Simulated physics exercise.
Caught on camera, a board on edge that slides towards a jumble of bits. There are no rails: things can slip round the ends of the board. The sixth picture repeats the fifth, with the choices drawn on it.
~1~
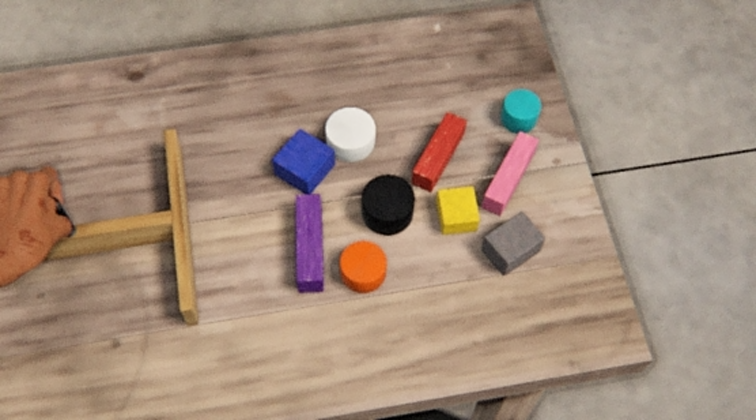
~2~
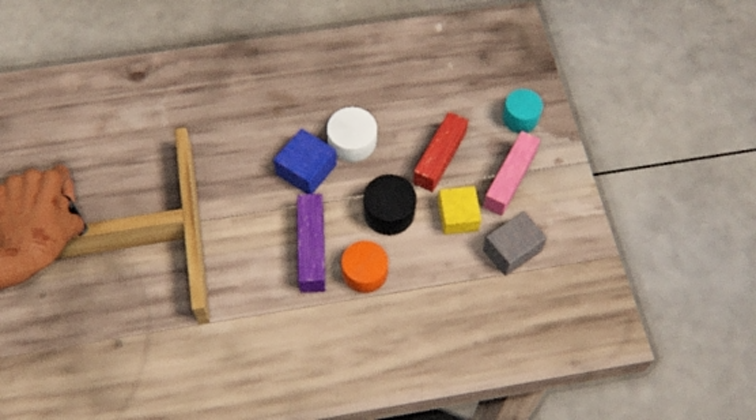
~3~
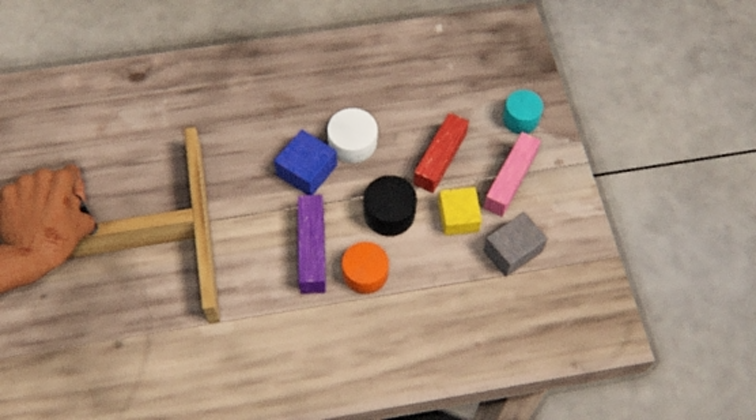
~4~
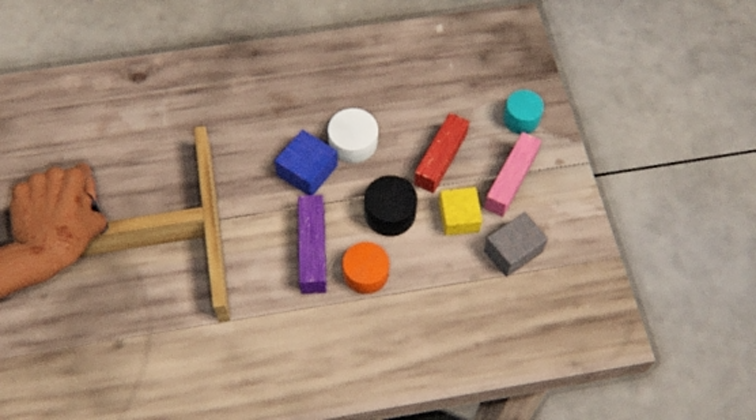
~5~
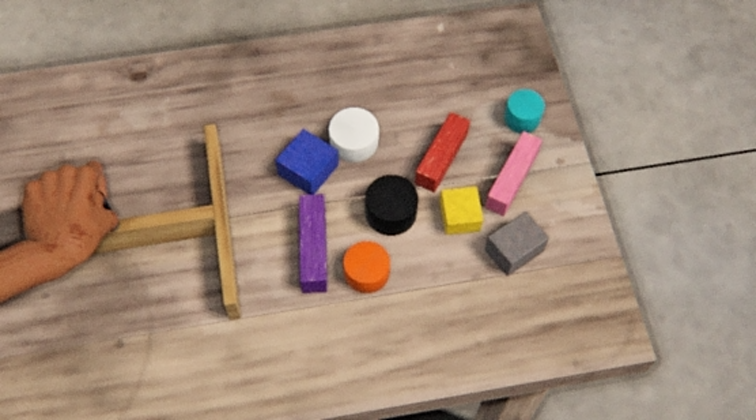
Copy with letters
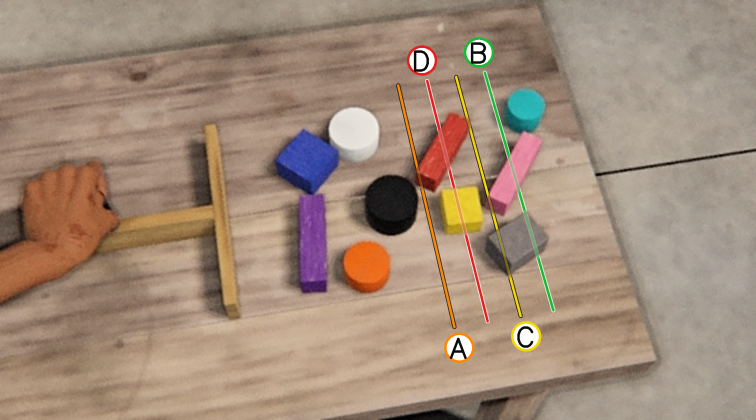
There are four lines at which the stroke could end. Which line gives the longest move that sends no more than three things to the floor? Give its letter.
At B, and not beyond.
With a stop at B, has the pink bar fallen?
By then, yes.
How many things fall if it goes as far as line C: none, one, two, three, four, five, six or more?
The count is none.
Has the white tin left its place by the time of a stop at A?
Yes.
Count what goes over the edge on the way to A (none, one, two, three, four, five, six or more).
In all, none.
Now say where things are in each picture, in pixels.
The first picture shows purple bar (310, 243); turquoise tin (520, 112); grey block (513, 244).
The second picture shows board (188, 213); white tin (352, 135).
The third picture shows board (198, 213); orange tin (365, 268).
The fourth picture shows board (209, 212); pink bar (513, 174).
The fifth picture shows board (219, 210); red bar (443, 152); purple bar (313, 243); turquoise tin (524, 112).
On the marked copy, A at (424, 198); B at (517, 183); C at (486, 188); D at (455, 193).
Taking B. A third of the way, board (329, 193); orange tin (396, 263); white tin (380, 122).
Two thirds of the way, board (436, 176); pink bar (537, 174); grey block (555, 253).
When it is over, board (517, 164); pink bar over the edge; turquoise tin over the edge; two fallen.
As for the rest, A is within the limit but short; C is within the limit but short; D is within the limit but short.
